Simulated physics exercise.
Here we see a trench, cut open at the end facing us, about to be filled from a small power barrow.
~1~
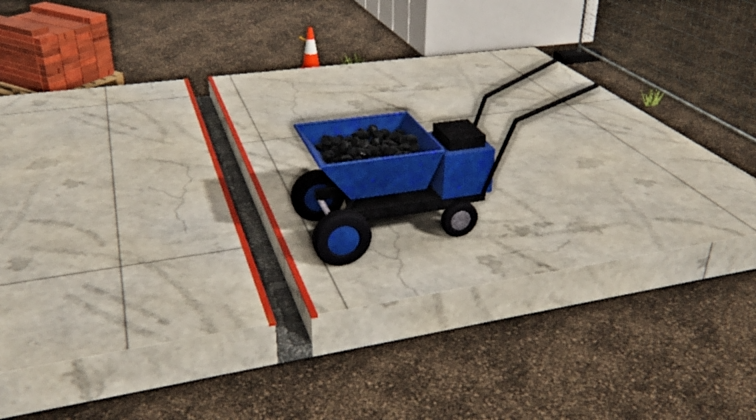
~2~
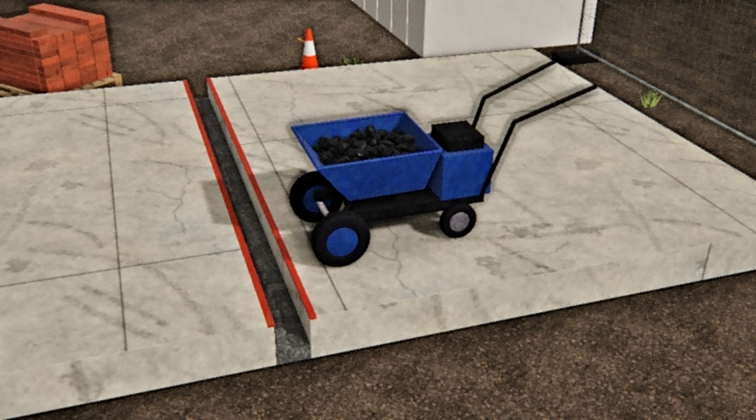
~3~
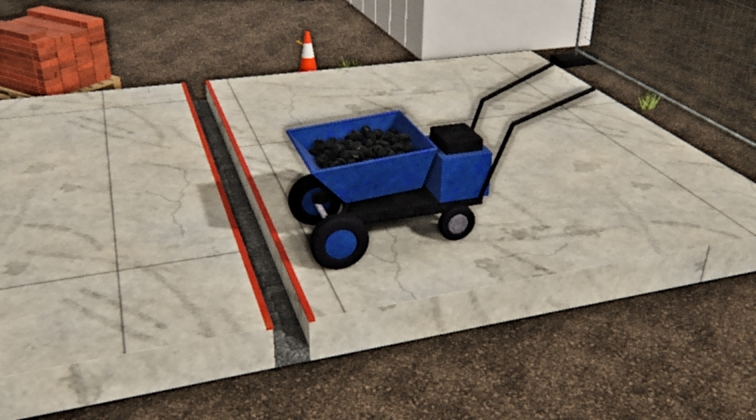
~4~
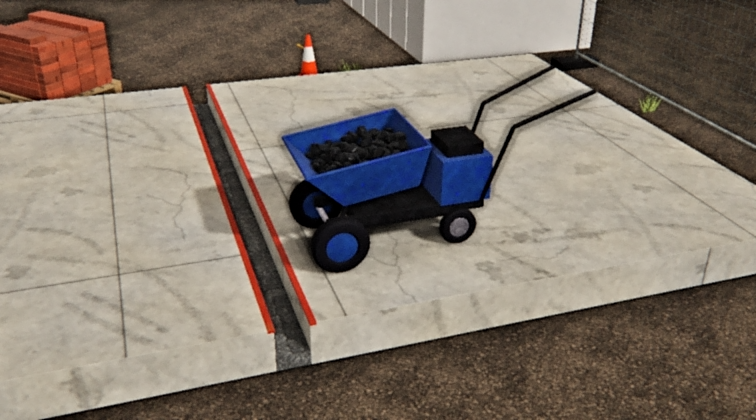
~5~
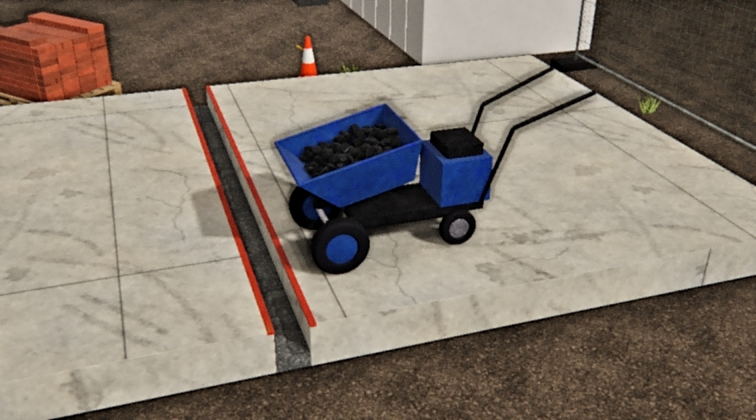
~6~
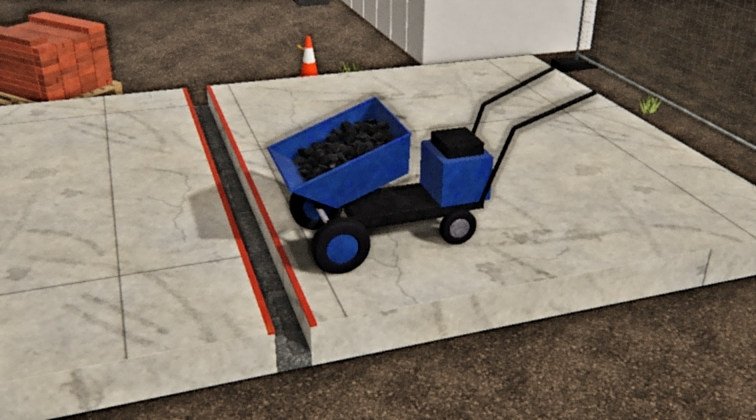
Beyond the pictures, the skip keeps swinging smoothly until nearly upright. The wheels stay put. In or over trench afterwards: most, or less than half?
The portion in the trench is the lesser one.
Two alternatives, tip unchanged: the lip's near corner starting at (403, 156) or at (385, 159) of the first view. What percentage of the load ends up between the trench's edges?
First try: Some 30 %; second try: 60 %.
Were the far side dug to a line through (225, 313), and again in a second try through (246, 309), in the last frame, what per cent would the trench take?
Roughly 80 per cent, then roughly 50 per cent.
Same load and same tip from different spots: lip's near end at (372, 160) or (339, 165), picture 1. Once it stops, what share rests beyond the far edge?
Position 1 near 10 %, position 2 near 50 %.
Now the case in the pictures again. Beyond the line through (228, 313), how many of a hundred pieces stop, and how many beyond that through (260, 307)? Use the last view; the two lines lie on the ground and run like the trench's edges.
40 and 70 in a hundred.
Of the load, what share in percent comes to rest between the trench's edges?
It works out at some 5 %.
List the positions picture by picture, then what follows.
The first frame shows lip of the skip near (321, 167), level; top of the load near (373, 151), lumps of coal; first edge of the trench near (304, 290); far edge near (263, 297), the trench under half as wide as the skip, and about as deep as wide.
The second frame shows lip of the skip near (318, 169), level; top of the load near (382, 150).
The third frame shows lip of the skip near (312, 173), tipped barely; top of the load near (386, 146).
The fourth frame shows lip of the skip near (307, 179), tipped a little; top of the load near (382, 146).
The fifth frame shows lip of the skip near (299, 185), tipped a little; top of the load near (374, 143).
The sixth frame shows lip of the skip near (291, 191), tipped clearly; top of the load near (379, 137); first edge of the trench near (303, 299); far edge near (262, 306).
Shortly afterwards, skip tipped steeply; the whole lot in the skip.
Next, skip tipped right over; the bulk in the skip; near a quarter beyond it.
Some moments later, skip tipped right over; near a quarter in the skip; the bulk beyond it.
In the end, skip tipped right over; near a quarter in the skip; only a few in or heaped over the trench; the bulk beyond it.
